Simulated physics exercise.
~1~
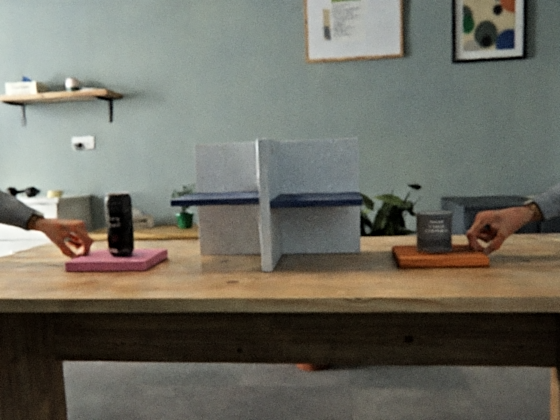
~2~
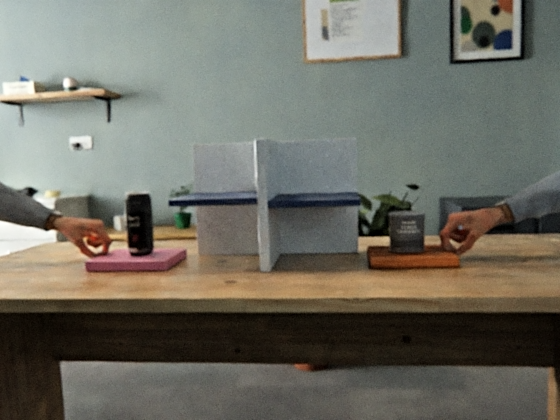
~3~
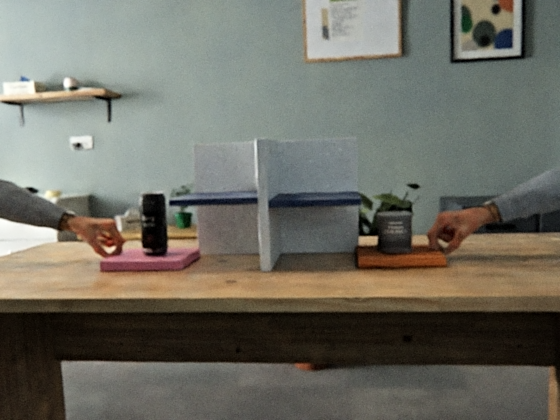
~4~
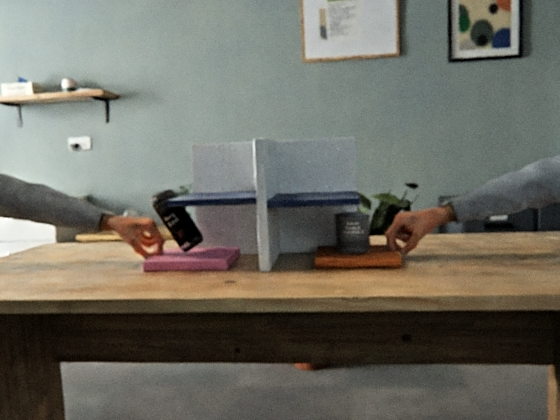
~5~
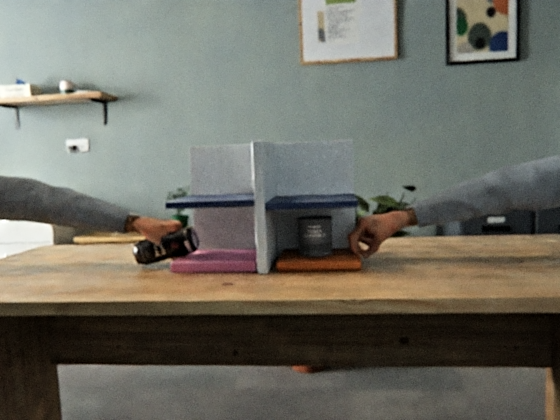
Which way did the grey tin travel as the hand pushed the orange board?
The grey tin travelled to the left, riding on the orange board until it was under the shelf.
